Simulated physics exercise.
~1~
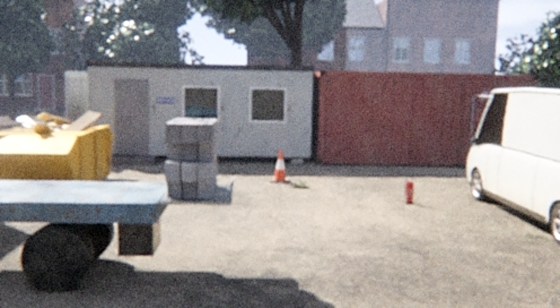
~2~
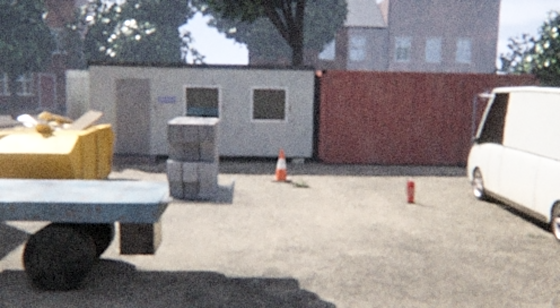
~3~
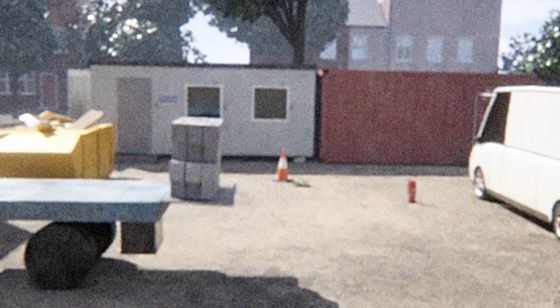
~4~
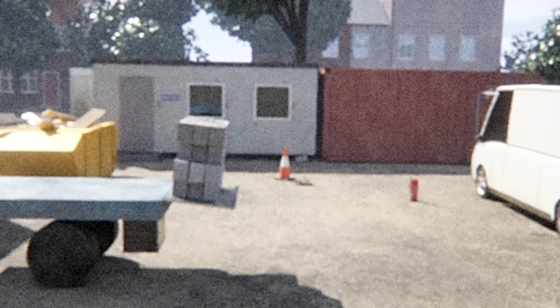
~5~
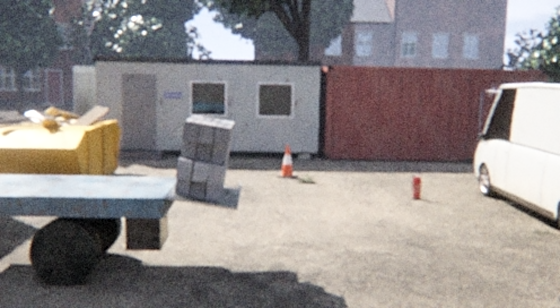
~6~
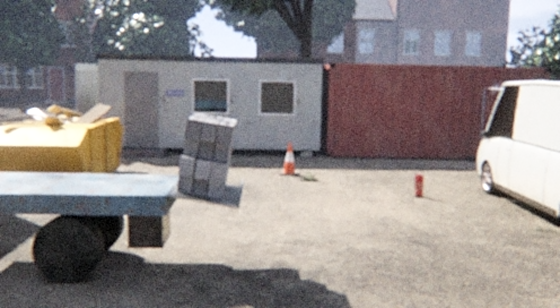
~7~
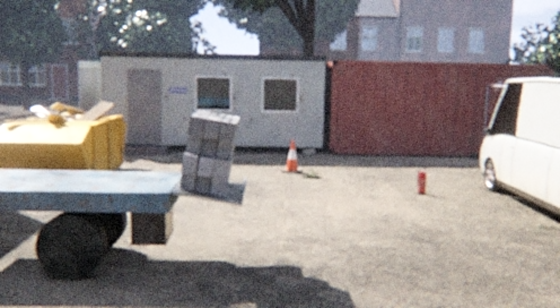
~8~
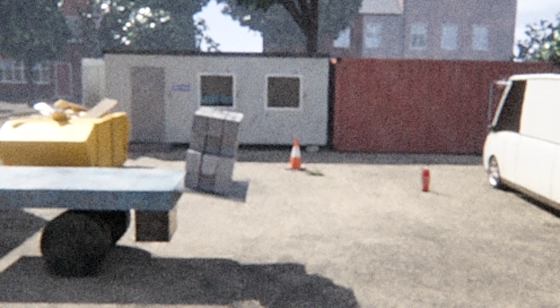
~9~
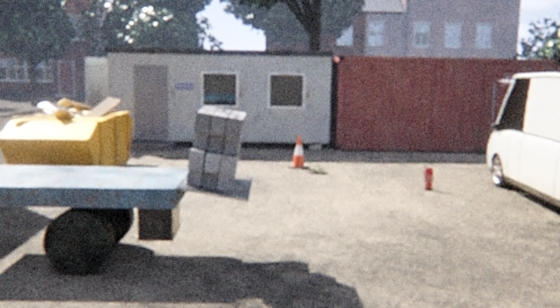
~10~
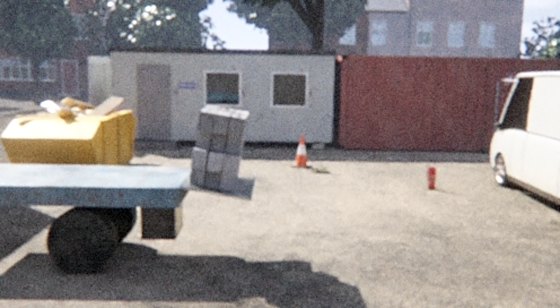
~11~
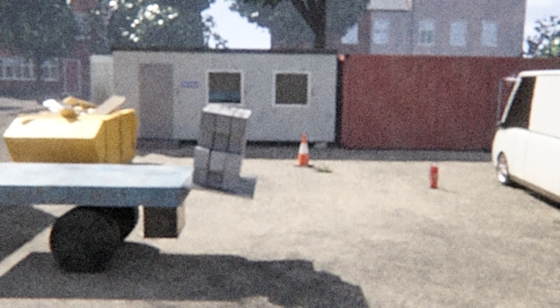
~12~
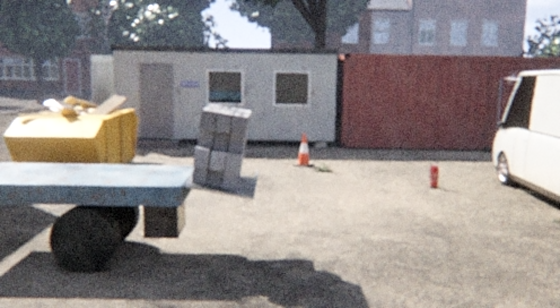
In this clip, a stack of grey concrete blocks behind a blue flat-bed in a yard gradually leans to the right as the view pans slightly left, past a cabin, cone and white van. It ends tilted but intact, with no blocks fallen.
